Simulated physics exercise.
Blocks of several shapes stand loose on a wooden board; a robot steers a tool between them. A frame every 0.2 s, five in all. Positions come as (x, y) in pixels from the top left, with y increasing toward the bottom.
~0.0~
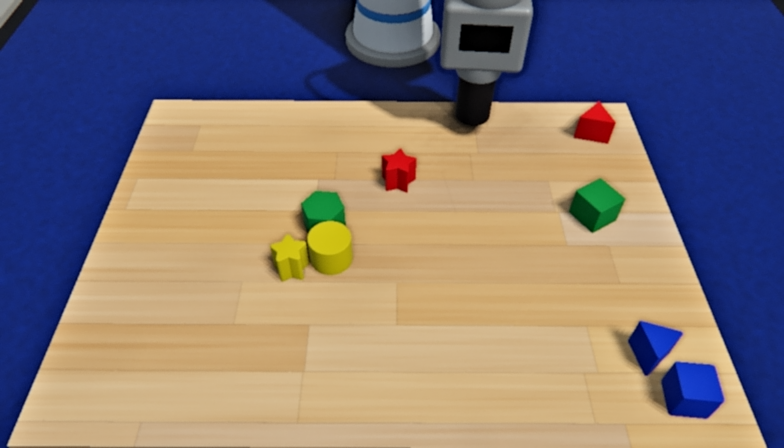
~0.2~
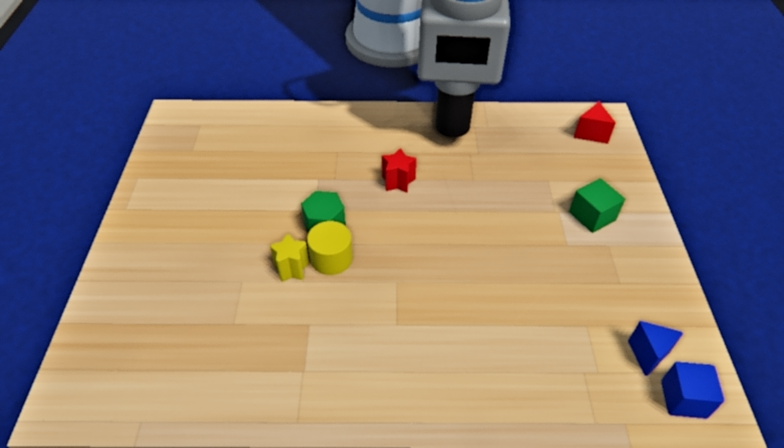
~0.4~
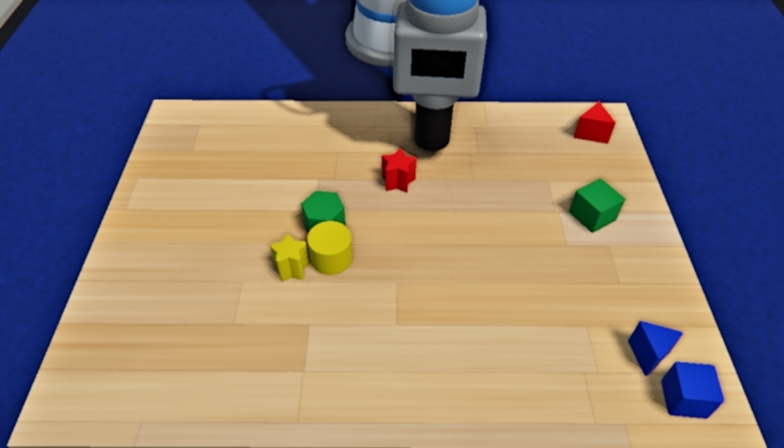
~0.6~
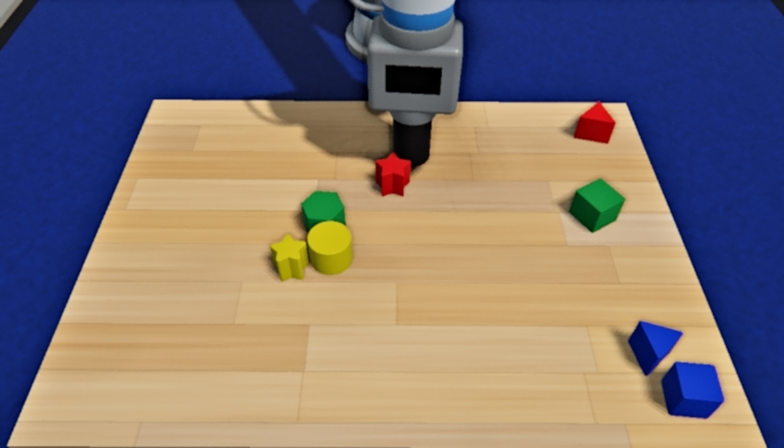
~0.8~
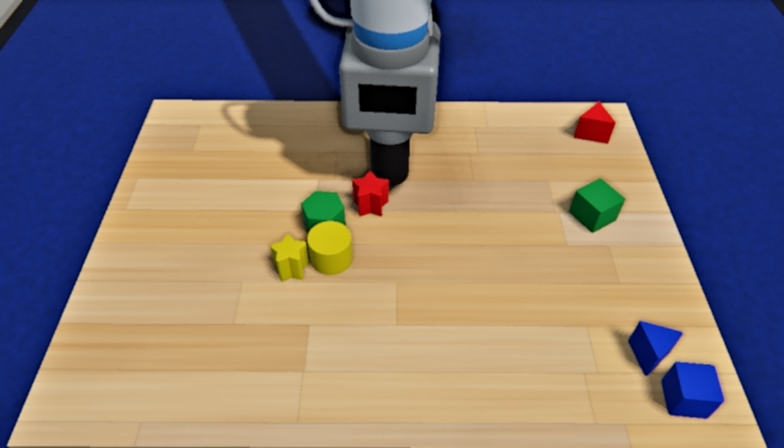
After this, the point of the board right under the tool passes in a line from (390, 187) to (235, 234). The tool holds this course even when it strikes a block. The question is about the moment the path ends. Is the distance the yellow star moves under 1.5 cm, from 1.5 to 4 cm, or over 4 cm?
Shift: 1.5 to 4 cm.
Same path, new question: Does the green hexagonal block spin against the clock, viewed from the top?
Yes, that is what happens.
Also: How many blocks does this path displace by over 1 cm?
That push would leave three or more blocks displaced by more than about 1 cm.
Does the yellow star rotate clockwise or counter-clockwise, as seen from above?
Rotation: Counter-clockwise.
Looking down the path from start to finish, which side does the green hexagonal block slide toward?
It is pushed towards the left-hand side.
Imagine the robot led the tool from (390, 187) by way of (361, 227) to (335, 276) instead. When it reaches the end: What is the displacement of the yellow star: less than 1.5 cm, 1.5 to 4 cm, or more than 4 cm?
Shift of 1.5 to 4 cm.
On the path given first. One third of the way, tool at (340, 189); green hexagonal block at (294, 219); yellow cylinder at (327, 240); red star at (325, 204), turned 15° anticlockwise.
Two thirds of the way, tool at (285, 205); yellow star at (276, 263), turned 85° anticlockwise; green hexagonal block at (250, 245), turned 25° anticlockwise; yellow cylinder at (327, 240); red star at (278, 223), turned 30° anticlockwise.
At the end, tool at (231, 220); yellow star at (274, 266), turned 105° anticlockwise; green hexagonal block at (233, 265), turned 55° anticlockwise; yellow cylinder at (327, 240); red star at (243, 235), turned 70° anticlockwise.
